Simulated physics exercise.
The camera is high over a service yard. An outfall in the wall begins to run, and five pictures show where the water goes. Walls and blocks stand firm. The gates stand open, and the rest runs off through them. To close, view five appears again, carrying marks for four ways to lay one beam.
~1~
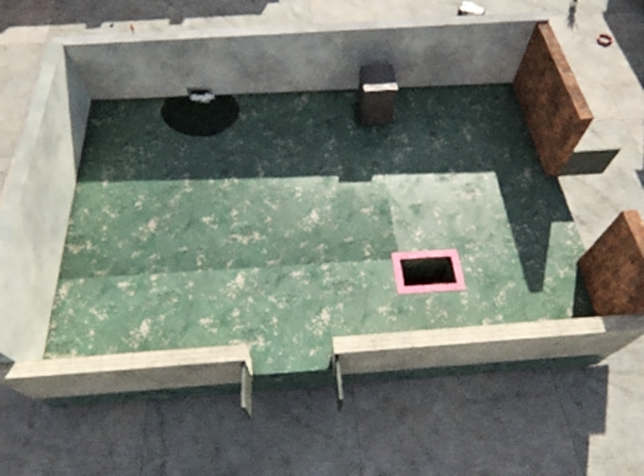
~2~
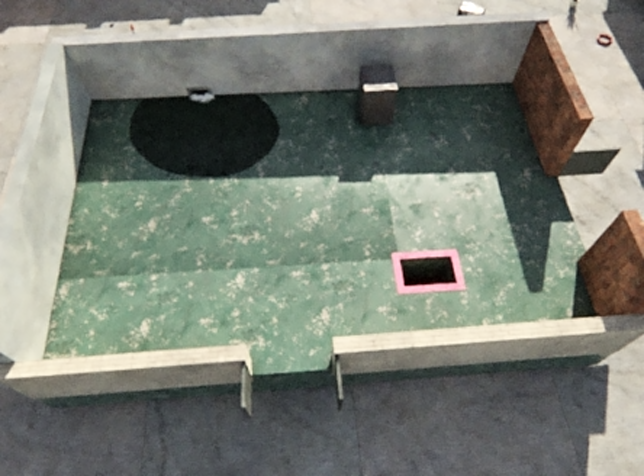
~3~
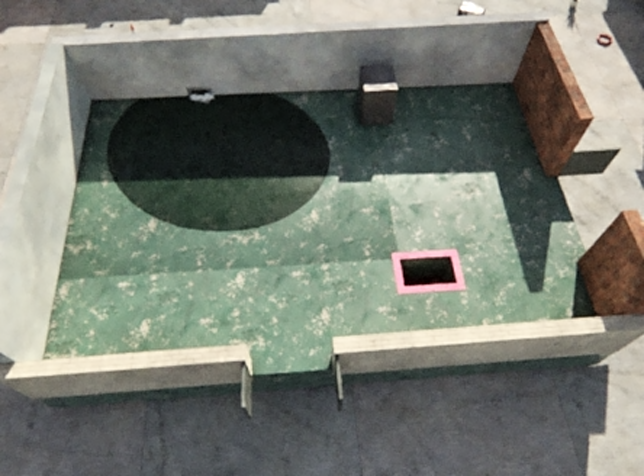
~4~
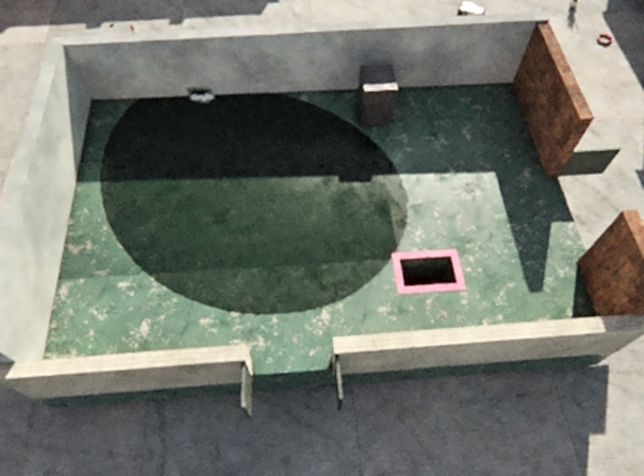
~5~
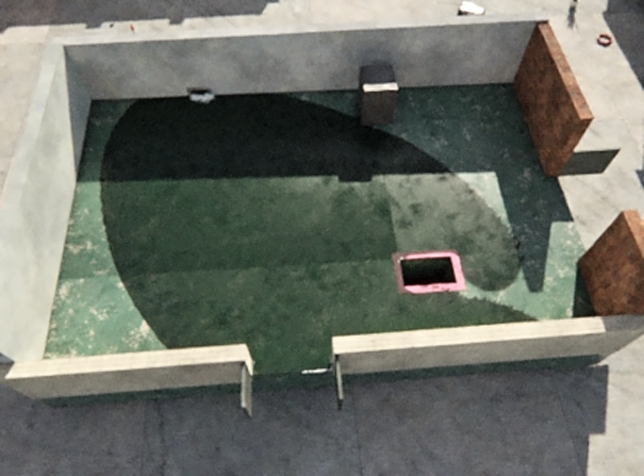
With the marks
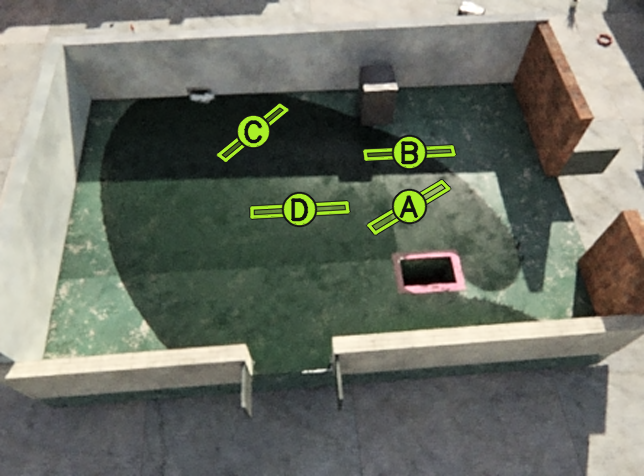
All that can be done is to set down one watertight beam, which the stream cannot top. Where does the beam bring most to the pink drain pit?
Go for B.
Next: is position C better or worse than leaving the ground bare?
Position C is worse.
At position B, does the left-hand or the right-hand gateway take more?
More leaves on the right.
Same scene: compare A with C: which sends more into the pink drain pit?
That is position A.
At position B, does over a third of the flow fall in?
No.
On the marked copy, A from (372, 229) to (445, 185); B from (365, 155) to (453, 150); C from (222, 157) to (283, 107); D from (252, 212) to (347, 207).
With A, about 18 % of the stream runs into the pink drain pit, about 82 % out by the gates.
With B, about 25 % of the stream runs into the pink drain pit, about 75 % out by the gates.
With C, about 13 % of the stream runs into the pink drain pit, about 87 % out by the gates.
With D, about 16 % of the stream runs into the pink drain pit, about 84 % out by the gates.
